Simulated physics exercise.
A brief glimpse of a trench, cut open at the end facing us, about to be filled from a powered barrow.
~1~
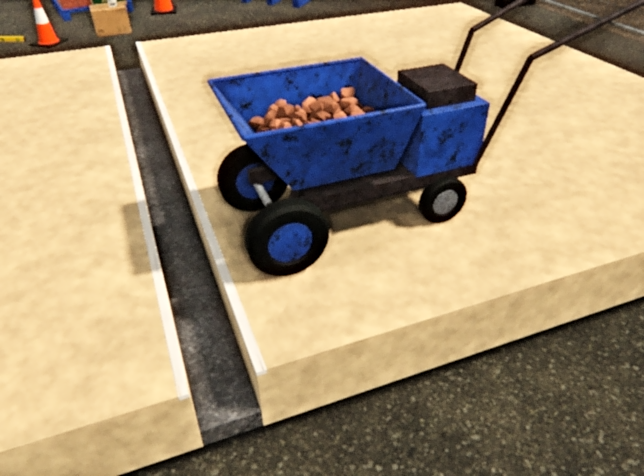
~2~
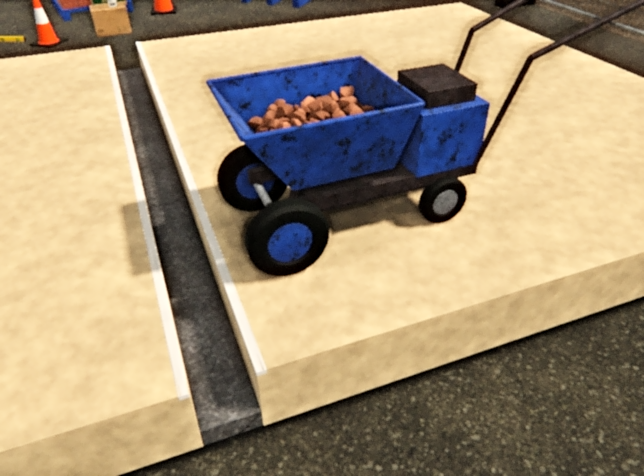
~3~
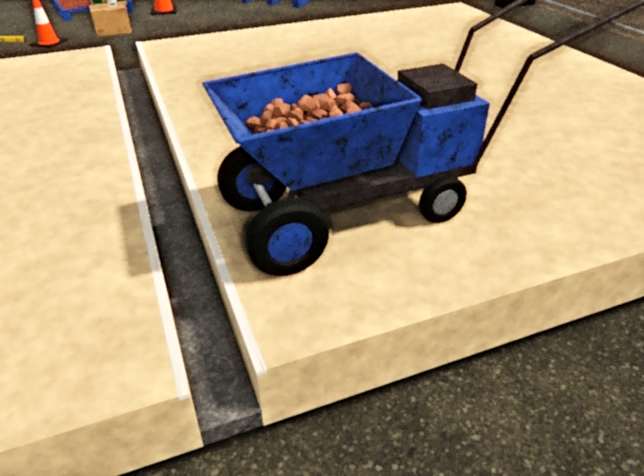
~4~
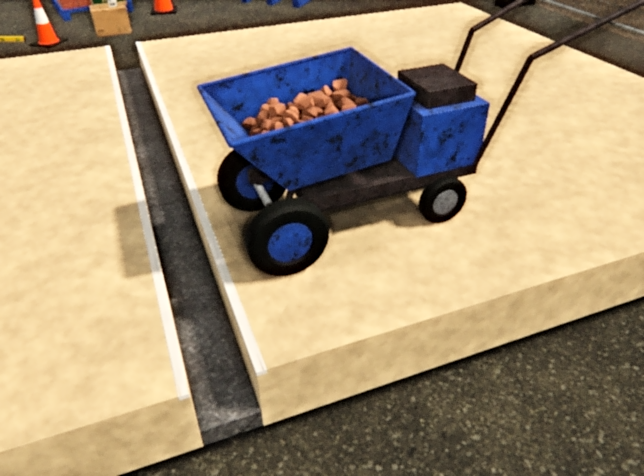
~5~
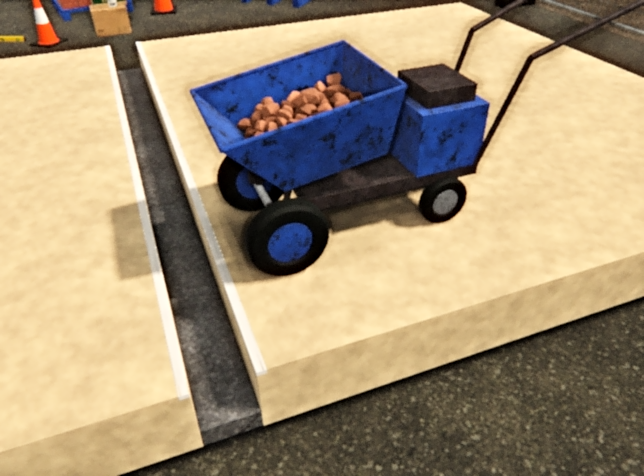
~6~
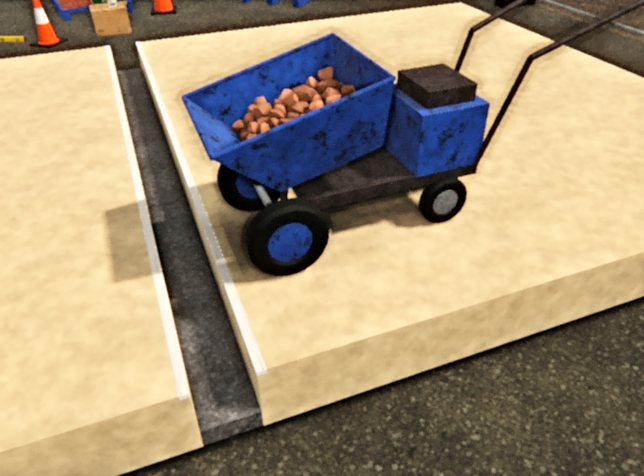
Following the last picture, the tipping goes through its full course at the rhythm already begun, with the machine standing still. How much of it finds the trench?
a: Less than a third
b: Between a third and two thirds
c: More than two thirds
Option a: Less than a third.
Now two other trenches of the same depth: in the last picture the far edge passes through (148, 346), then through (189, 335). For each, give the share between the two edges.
The first try gives 60 percent, then the second gives 0 percent.
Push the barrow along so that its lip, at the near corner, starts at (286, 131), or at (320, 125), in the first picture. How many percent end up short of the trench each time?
First some 0, then 0 per cent.
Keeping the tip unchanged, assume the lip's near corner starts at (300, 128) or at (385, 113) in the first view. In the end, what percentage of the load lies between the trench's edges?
You'd see around 100 per cent the first time and around 10 per cent the second.
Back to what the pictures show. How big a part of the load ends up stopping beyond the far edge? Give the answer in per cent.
Roughly 70 per cent of the load.
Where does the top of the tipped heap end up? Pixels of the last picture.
Close to (126, 233).
Soon after the last picture, skip tipped steeply; all in the skip.
A little later, skip tipped right over; nearly all in the skip; a small part beyond it.
Later still, skip tipped right over; about a third in the skip; a stray few in or heaped over the trench; about two thirds beyond it.
At rest, skip tipped right over; about a quarter in the skip; a stray few in or heaped over the trench; about two thirds beyond it.
